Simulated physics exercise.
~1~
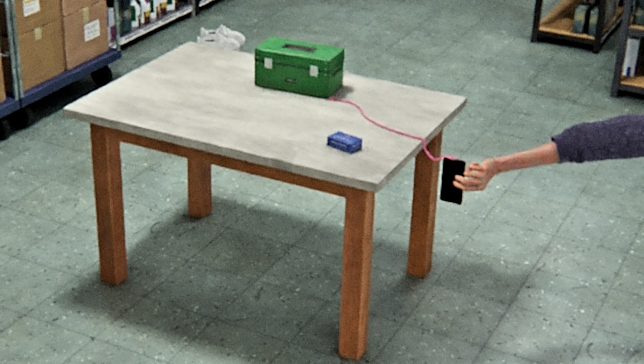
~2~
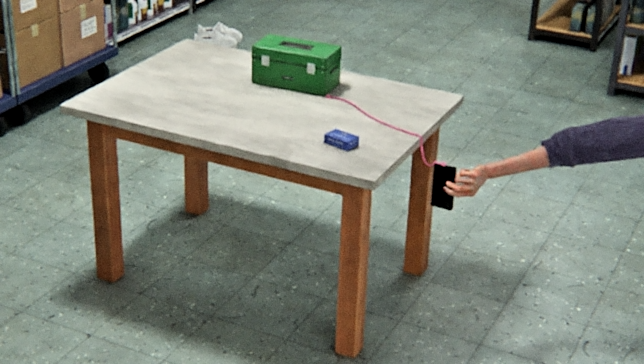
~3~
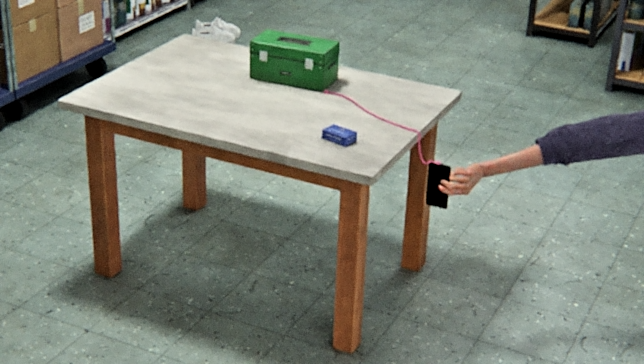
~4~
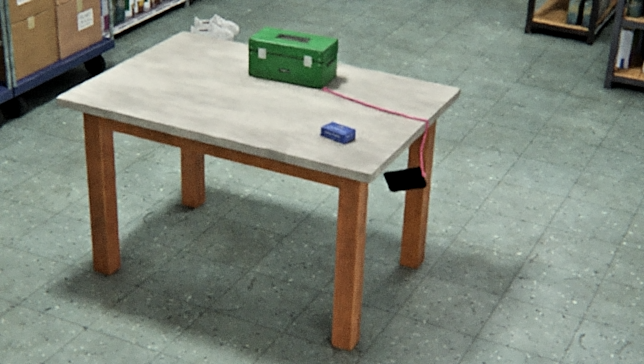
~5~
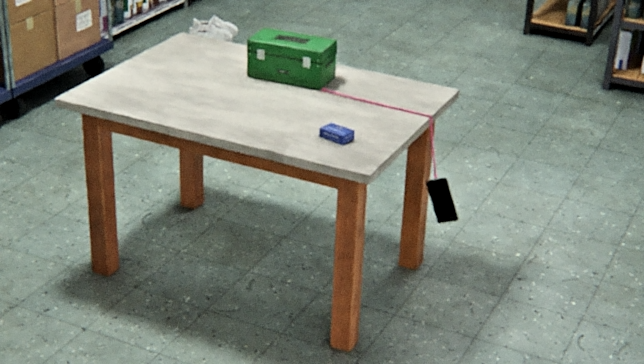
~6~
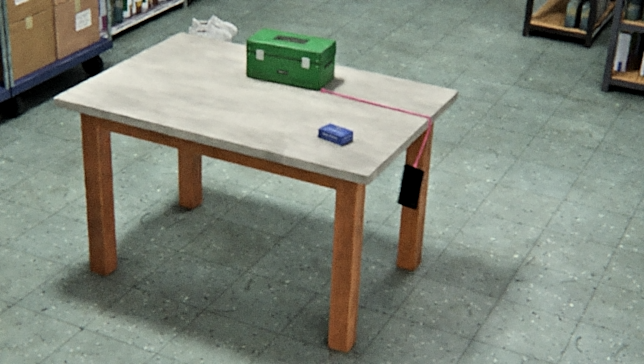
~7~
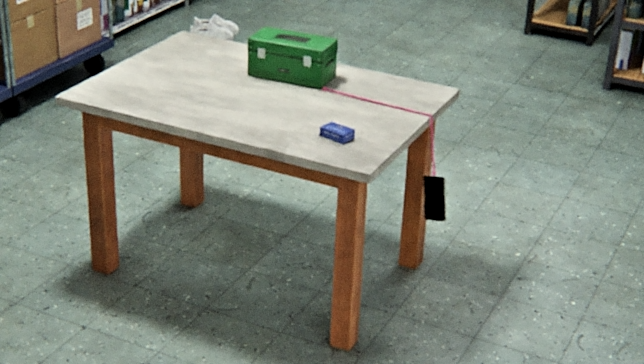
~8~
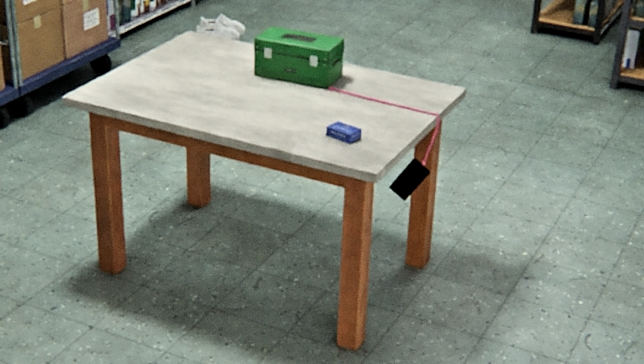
In a room with a grey-green tiled floor and shelves at the edges, a slightly swaying view looks down on a grey-topped table with wooden legs. A green toolbox sits toward the back of the table, with a small blue box nearer the front right. A pinkish-red shoelace runs from the toolbox over the right edge to a black phone, held by a hand reaching in from the right. The hand lets go and withdraws from view. The phone swings and turns beside the table leg, and ends still dangling above the floor, while both boxes stay put.
